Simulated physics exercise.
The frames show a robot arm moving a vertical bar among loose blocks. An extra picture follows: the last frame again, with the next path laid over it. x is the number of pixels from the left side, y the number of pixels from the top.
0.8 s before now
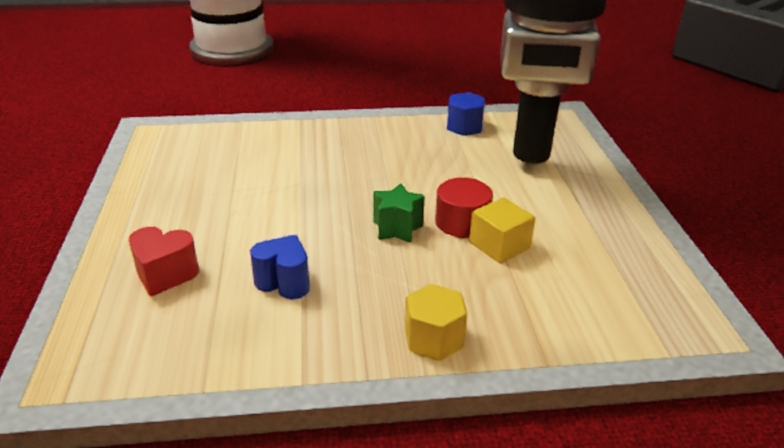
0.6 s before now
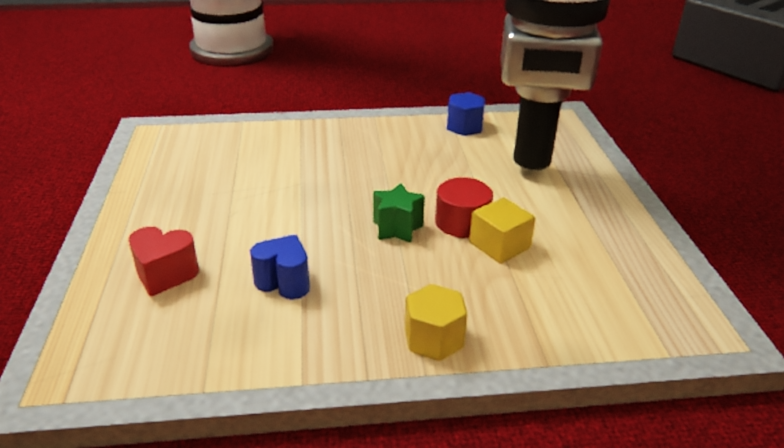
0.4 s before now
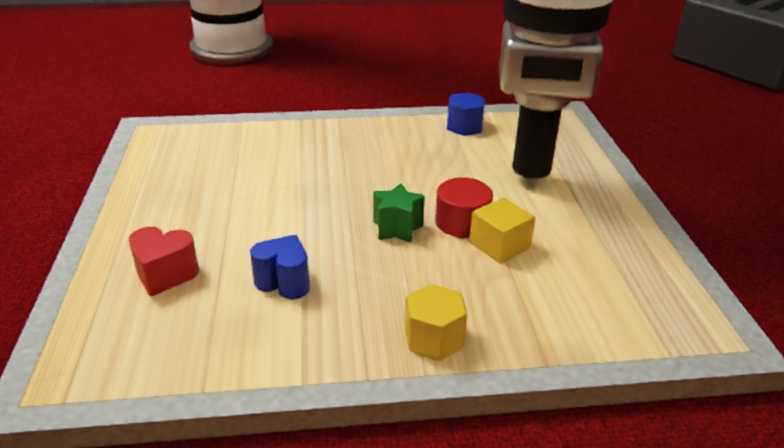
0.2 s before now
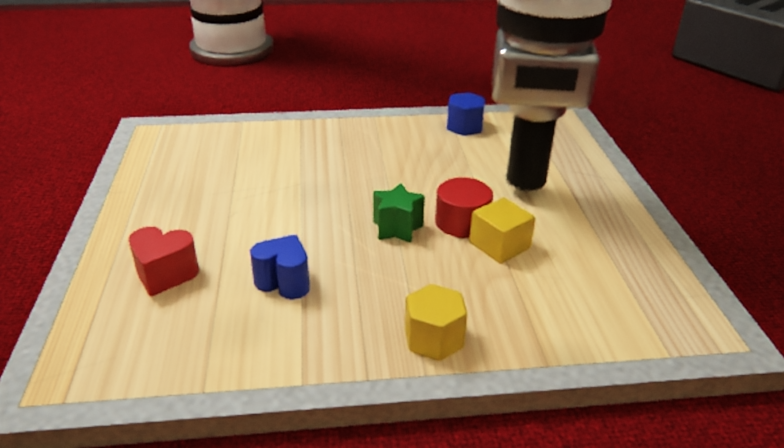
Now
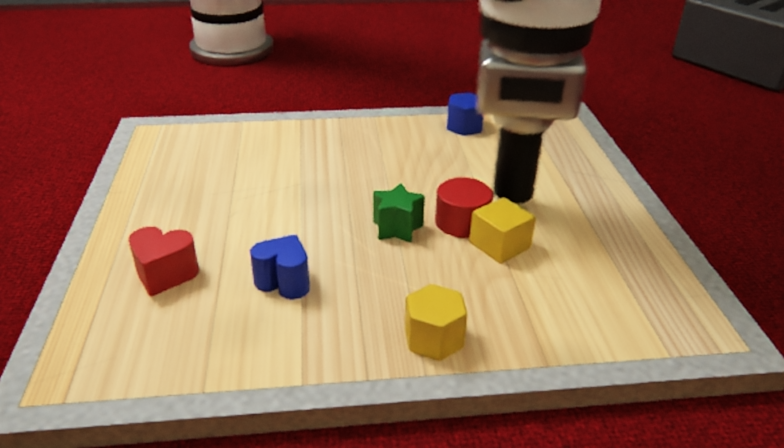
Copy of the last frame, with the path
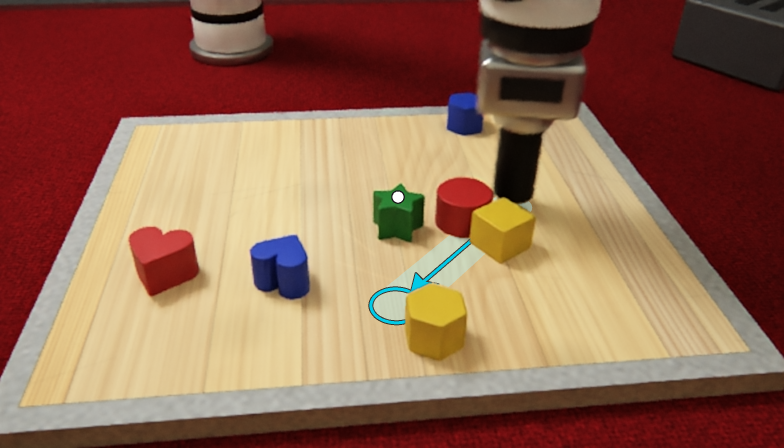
A robot arm holds a black vertical bar over a pale wooden board with a grey border on red cloth, seen from a fixed, raised view. A red heart and blue heart sit left, a green star, red cylinder and yellow square block near the middle, yellow and blue blocks at front and back. The bar moves forward, then slightly left, close behind the yellow square block, while every block stays still.
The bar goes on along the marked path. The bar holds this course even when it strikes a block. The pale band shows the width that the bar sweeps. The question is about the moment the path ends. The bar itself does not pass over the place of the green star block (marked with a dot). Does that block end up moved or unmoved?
It shifts position.
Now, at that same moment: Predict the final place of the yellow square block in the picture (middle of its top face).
At pixel (499, 243).
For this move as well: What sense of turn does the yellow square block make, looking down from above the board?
Anticlockwise.
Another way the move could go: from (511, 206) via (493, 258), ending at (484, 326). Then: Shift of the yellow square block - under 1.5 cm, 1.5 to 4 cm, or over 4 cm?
Displaced more than 4 cm.
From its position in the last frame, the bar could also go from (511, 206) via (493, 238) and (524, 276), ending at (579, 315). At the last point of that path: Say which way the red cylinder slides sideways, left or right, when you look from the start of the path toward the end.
That's a shift to the right.
Path on the board, in a line from (511, 206) to (396, 305); the dot is on the green star block.
What follows on the original path. One third of the way, bar (479, 222); green star block (382, 196), turned 15° anticlockwise; red cylinder (430, 201); yellow square block (502, 232), turned 45° anticlockwise.
Two thirds of the way, bar (441, 255); green star block (367, 194); red cylinder (407, 209); yellow square block (499, 243), turned 100° anticlockwise.
At the end, bar (396, 292); green star block (367, 194); yellow six-sided block in place; red cylinder (407, 209); yellow square block (499, 243), turned 100° anticlockwise.
